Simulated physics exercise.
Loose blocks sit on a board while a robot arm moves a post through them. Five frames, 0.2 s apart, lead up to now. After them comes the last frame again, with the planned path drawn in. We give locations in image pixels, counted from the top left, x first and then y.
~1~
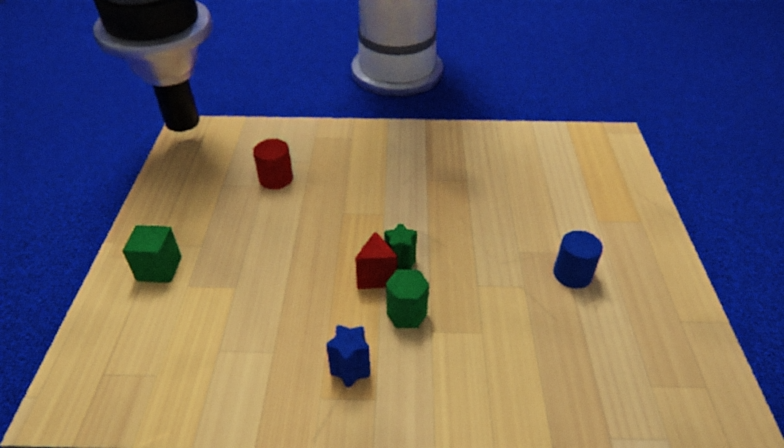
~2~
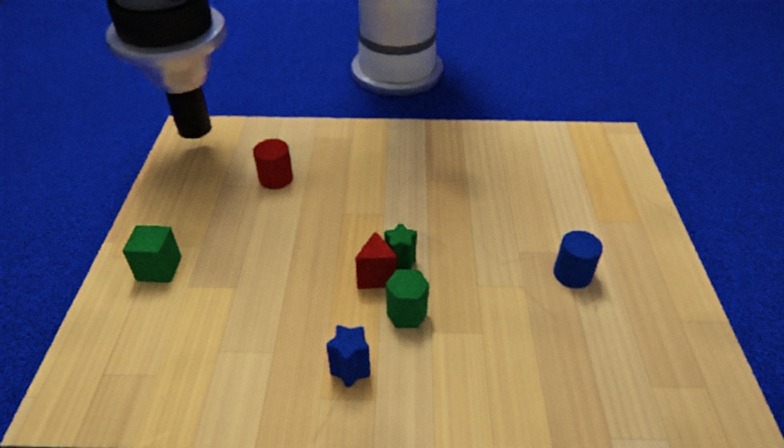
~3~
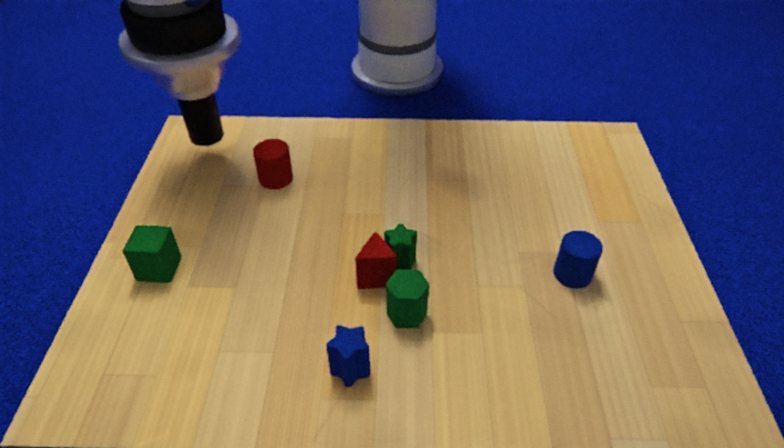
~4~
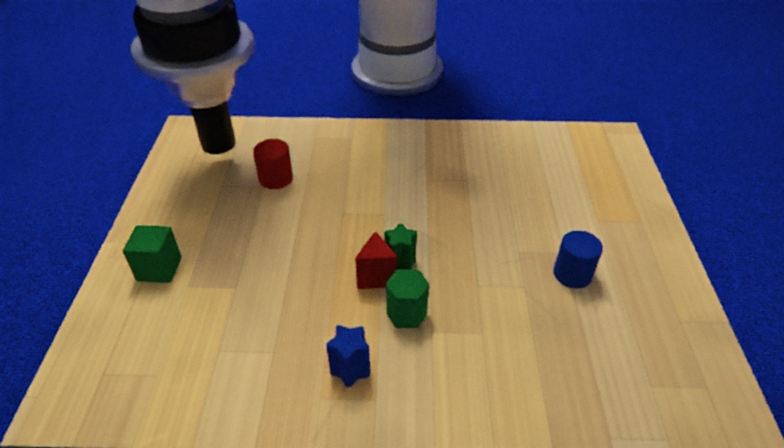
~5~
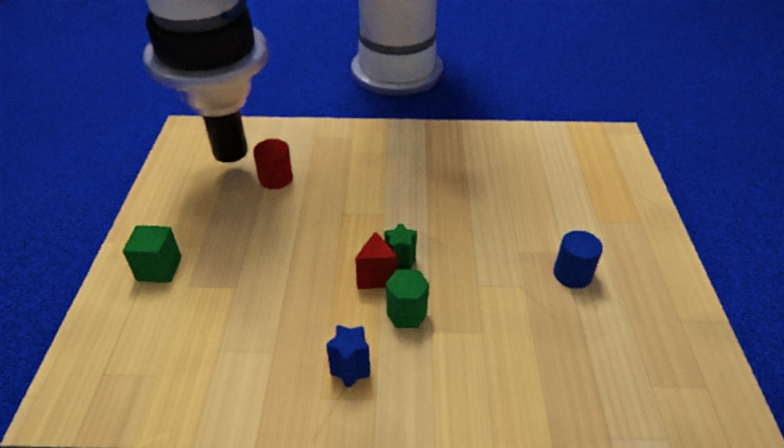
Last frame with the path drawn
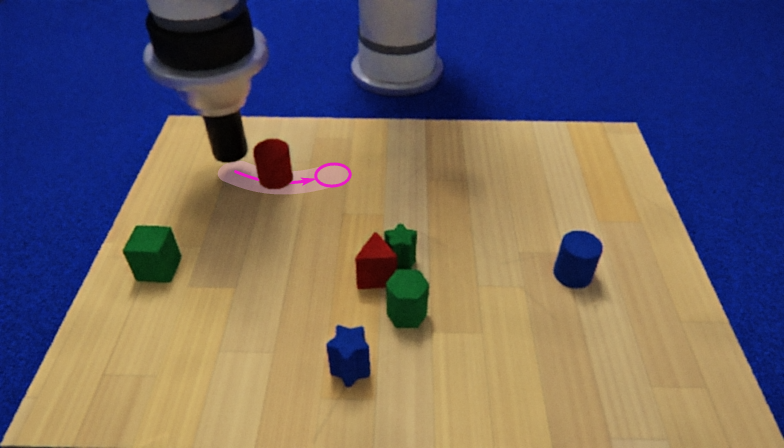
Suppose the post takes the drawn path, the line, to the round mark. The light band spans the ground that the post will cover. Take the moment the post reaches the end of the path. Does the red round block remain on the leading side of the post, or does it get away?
When the path is over, you would find the red round block still in front of the post.
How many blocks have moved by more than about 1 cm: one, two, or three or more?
One.
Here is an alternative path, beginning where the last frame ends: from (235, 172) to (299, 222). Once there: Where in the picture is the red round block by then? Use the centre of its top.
At pixel (297, 154).
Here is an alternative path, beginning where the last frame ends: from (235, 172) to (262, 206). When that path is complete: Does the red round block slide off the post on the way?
My answer is yes.
Drawn move, from (235, 172) via (265, 181) and (299, 182), ending at (333, 175).
On the path given first. One third of the way, post at (262, 162); red round block at (296, 152).
Two thirds of the way, post at (297, 162); red round block at (332, 152).
At the end, post at (331, 155); red round block at (364, 151).
